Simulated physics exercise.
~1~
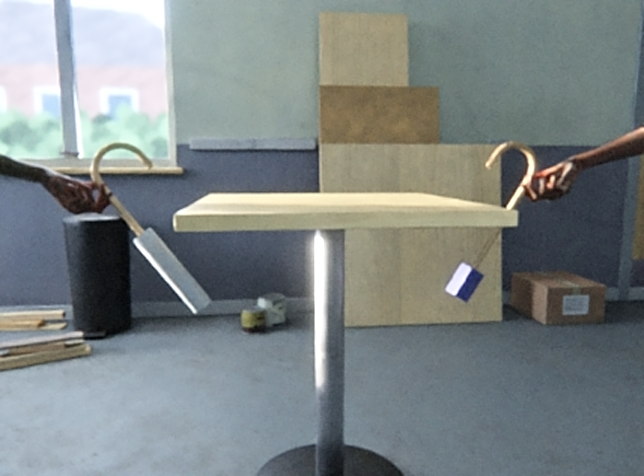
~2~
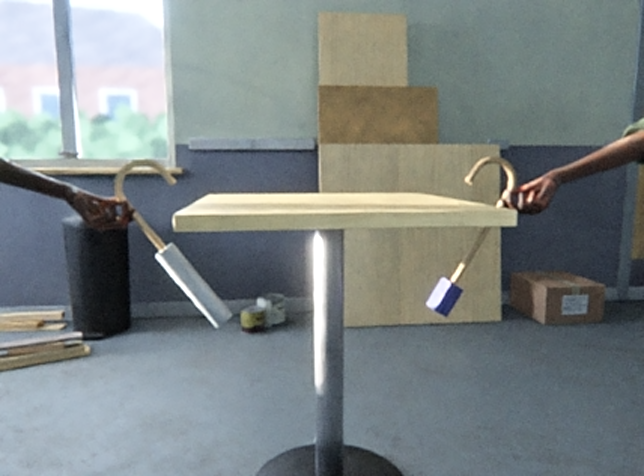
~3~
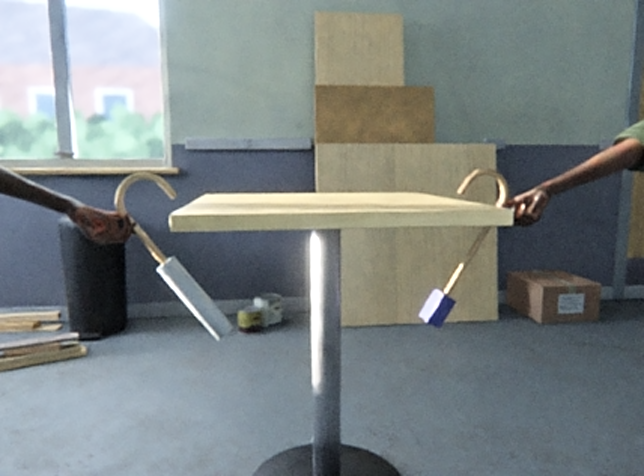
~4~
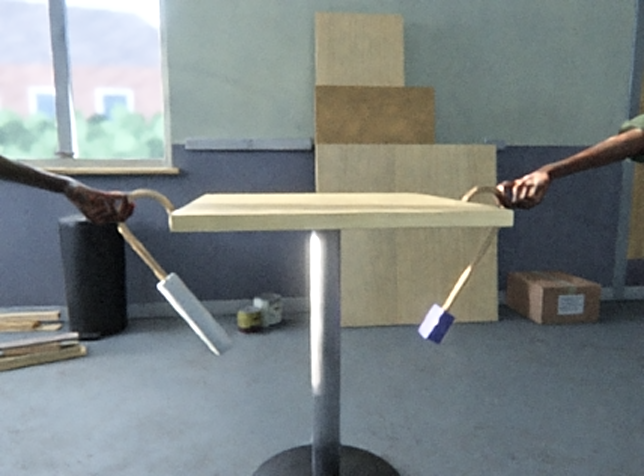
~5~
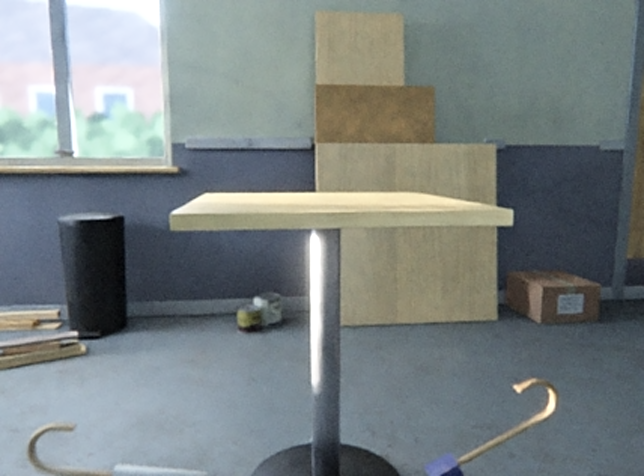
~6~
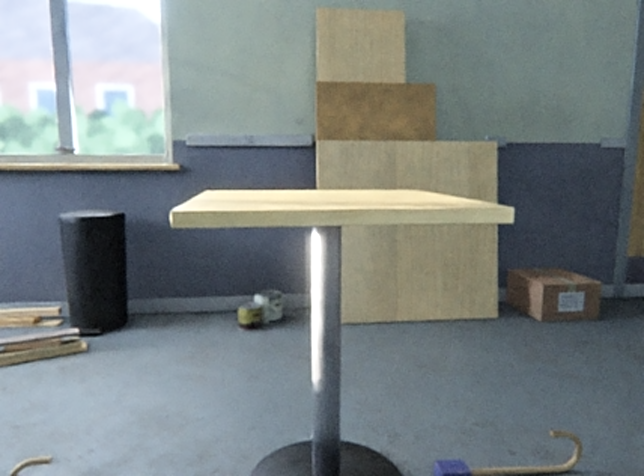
Two hands hook a white umbrella and a blue brush on a table, but both fall.
